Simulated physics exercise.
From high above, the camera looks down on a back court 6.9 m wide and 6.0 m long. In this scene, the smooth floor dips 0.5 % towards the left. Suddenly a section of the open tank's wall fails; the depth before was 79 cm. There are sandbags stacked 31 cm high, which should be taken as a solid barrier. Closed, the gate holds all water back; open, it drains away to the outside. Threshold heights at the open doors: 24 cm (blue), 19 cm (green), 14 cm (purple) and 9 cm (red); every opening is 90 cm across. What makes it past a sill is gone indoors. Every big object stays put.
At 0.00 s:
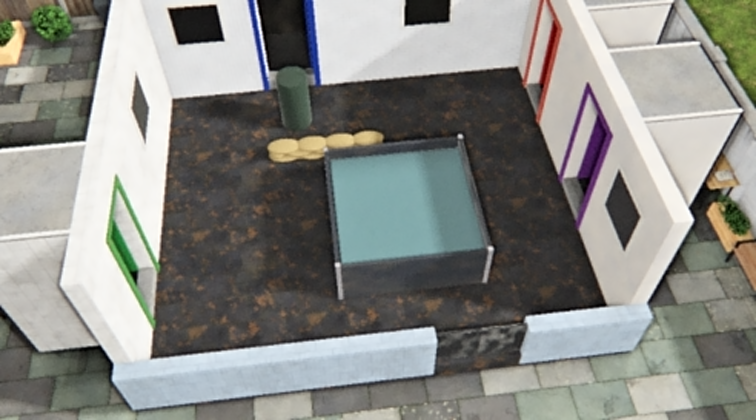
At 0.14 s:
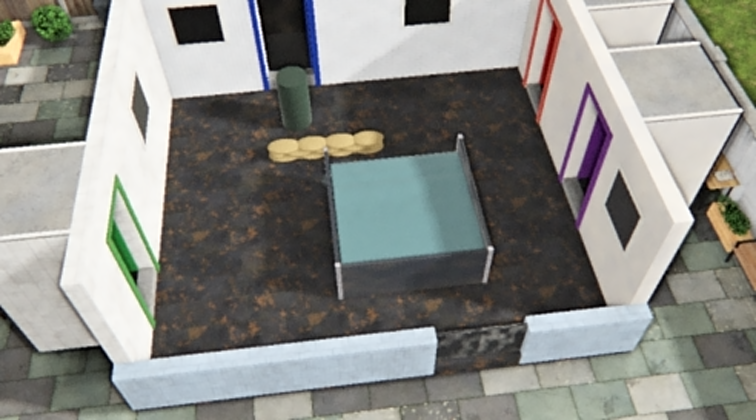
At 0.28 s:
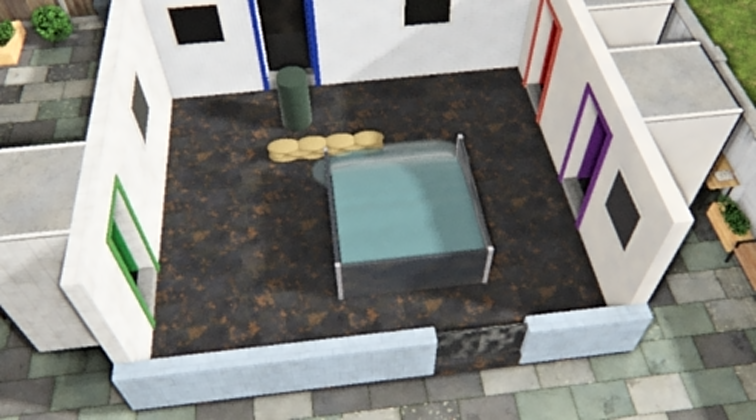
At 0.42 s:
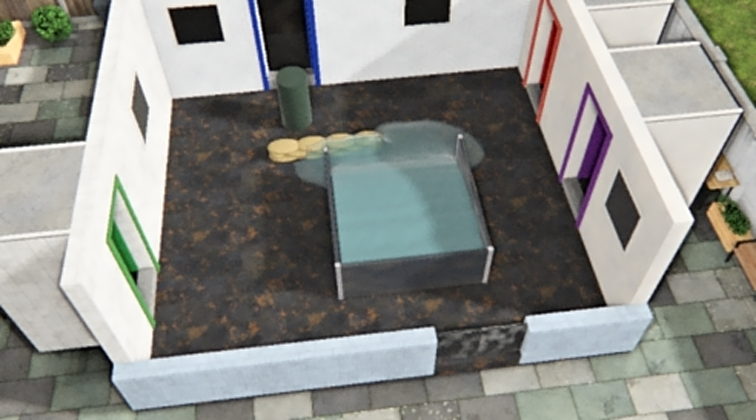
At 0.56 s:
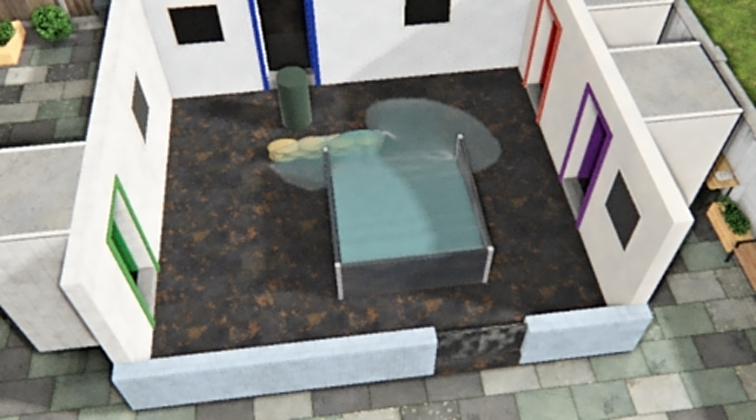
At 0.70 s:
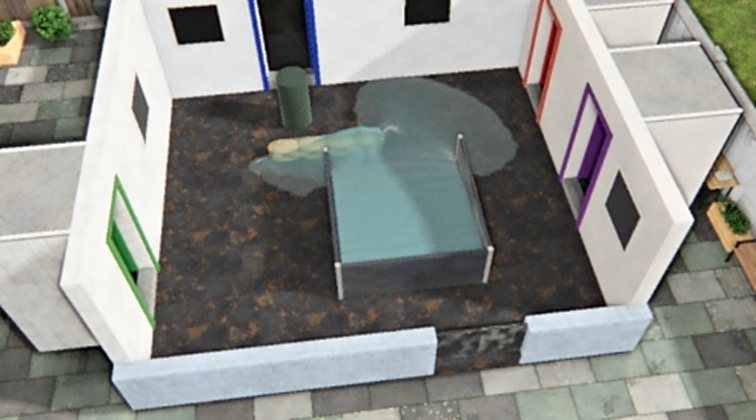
A white-walled courtyard with a dark, rust-flecked floor is seen from high above by a still camera. A square open tank of blue-green water stands near the centre, with tan sandbags and a dark green barrel behind it, a green-framed door left, blue at the back, red and purple right. The tank's far wall disappears, and water pours out backward, spreading around the sandbags in a widening, translucent sheet.
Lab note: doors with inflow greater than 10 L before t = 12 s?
At the end, blue door: Within the allowance, green door: Within the allowance, purple door: Within the allowance, red door: Beyond the allowance.
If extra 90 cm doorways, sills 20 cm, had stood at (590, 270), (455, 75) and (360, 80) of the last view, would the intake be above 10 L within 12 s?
First doorway falls short, second gets there, third gets there.
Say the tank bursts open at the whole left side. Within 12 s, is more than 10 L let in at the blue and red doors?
Here's how it goes: Blue falls short, red exceeds it.
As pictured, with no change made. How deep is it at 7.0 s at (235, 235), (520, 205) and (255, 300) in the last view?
About 7, 5 and 4 cm.
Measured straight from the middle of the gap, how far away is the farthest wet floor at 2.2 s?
Around 4.6 metres.
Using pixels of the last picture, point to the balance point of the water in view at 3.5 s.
Its balance point lies near (371, 160).
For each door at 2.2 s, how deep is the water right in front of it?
You'd get blue at 17 cm, green at 7 cm, purple at 0 cm, and red at 25 cm.
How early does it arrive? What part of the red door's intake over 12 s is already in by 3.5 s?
I'd say close to 60 percent.
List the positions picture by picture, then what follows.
The open tank at (403, 200) is whole and still, 79 cm deep, in the first picture.
Water pours out on the open tank's far side and has run 1.1 m, to a hidden place; typically 10 cm deep outside, 79 cm at the open tank's back, in the second picture.
Water pours out on the open tank's far side and has run 1.4 m, to a hidden place; typically 15 cm deep outside, 79 cm at the open tank's back, in the third picture.
Water pours out on the open tank's far side and has run 1.7 m, to (298, 163); typically 14 cm deep outside, 78 cm at the open tank's back, in the fourth picture.
The front is at (275, 165), 2.1 m from the gap on the open tank's far side; 4.6 m2 of floor is under water; 71 cm left at the back of the open tank, in the fifth picture.
Water pours out on the open tank's far side and has run 2.7 m, to (407, 78); typically 7 cm deep outside, 66 cm at the open tank's back, in the sixth picture.
After 1.4 s water covers 40 % of the floor and is deepest (54 cm) near (358, 157); blue door 3 cm at the sill, 0 L in, green door not reached, purple door not reached, red door 5 cm at the sill, 0 L in.
After 2.2 s water covers 55 % of the floor and is deepest (58 cm) near (516, 68); blue door 17 cm at the sill, 0 L in, green door 7 cm at the sill, 0 L in, purple door not reached, red door 25 cm at the sill, 11 L in.
After 3.5 s water covers 70 % of the floor and is deepest (28 cm) near (172, 100); blue door 12 cm at the sill, 0 L in, green door 10 cm at the sill, 0 L in, purple door 5 cm at the sill, 0 L in, red door 26 cm at the sill, 168 L in.
After 7.0 s water covers 95 % of the floor and is deepest (18 cm) near (386, 356); blue door 11 cm at the sill, 0 L in, green door 7 cm at the sill, 0 L in, purple door 5 cm at the sill, 0 L in, red door 10 cm at the sill, 273 L in.
After 12.0 s water covers 95 % of the floor and is deepest (16 cm) near (163, 216); blue door 6 cm at the sill, 0 L in, green door 13 cm at the sill, 0 L in, purple door 11 cm at the sill, 0 L in, red door 5 cm at the sill, 275 L in.
